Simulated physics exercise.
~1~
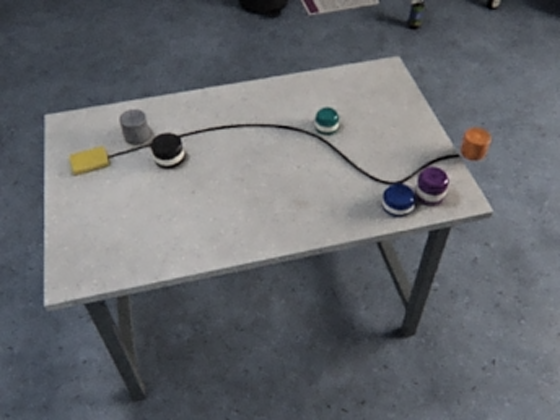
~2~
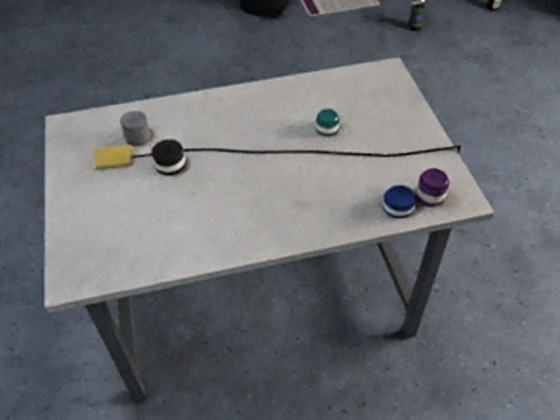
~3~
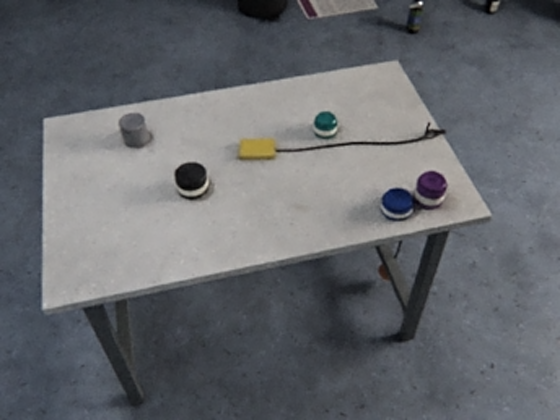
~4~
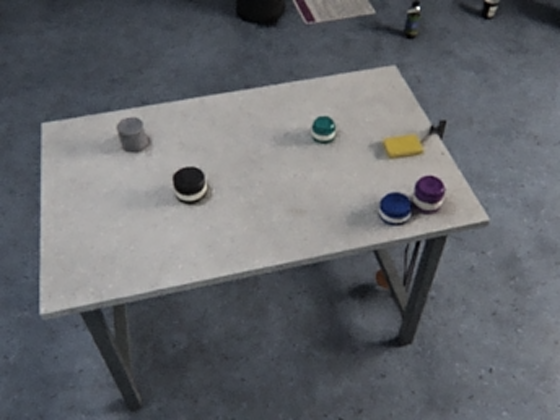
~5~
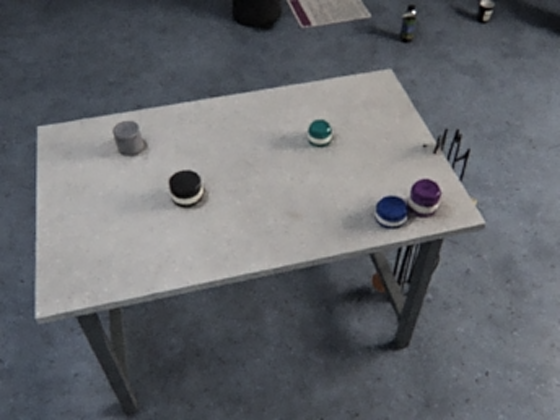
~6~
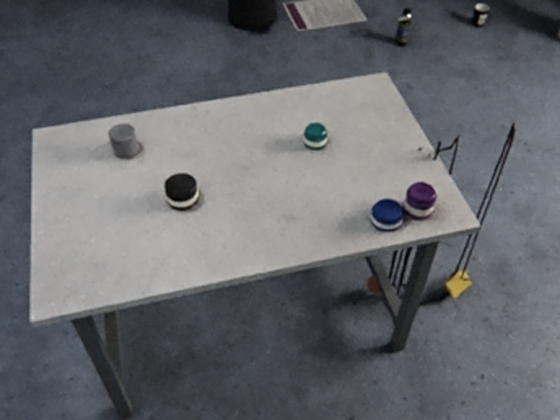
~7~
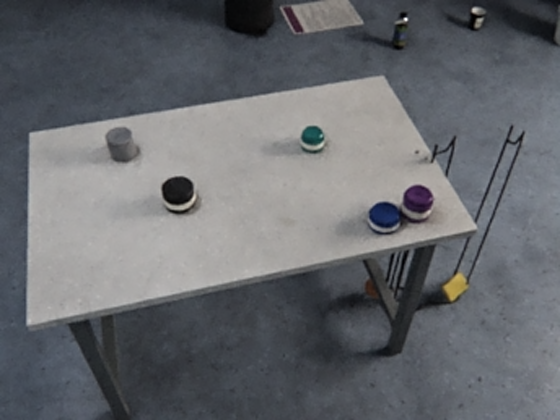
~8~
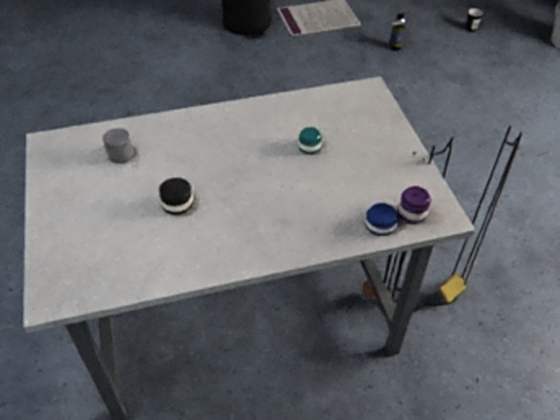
A pale table stands on a blue-grey floor, seen from above at an angle. A dark cable winds across it from a yellow block at the left, past a grey tub, black canister and teal jar, to an orange cylinder at the right edge, near blue and purple jars. The orange piece drops off the edge, pulling the cable straight. The yellow block slides rightward across the top, and the black canister shifts slightly. The block goes over the right edge after the cable. It ends beside the table near the floor, while the jars, tub and canister remain on top.
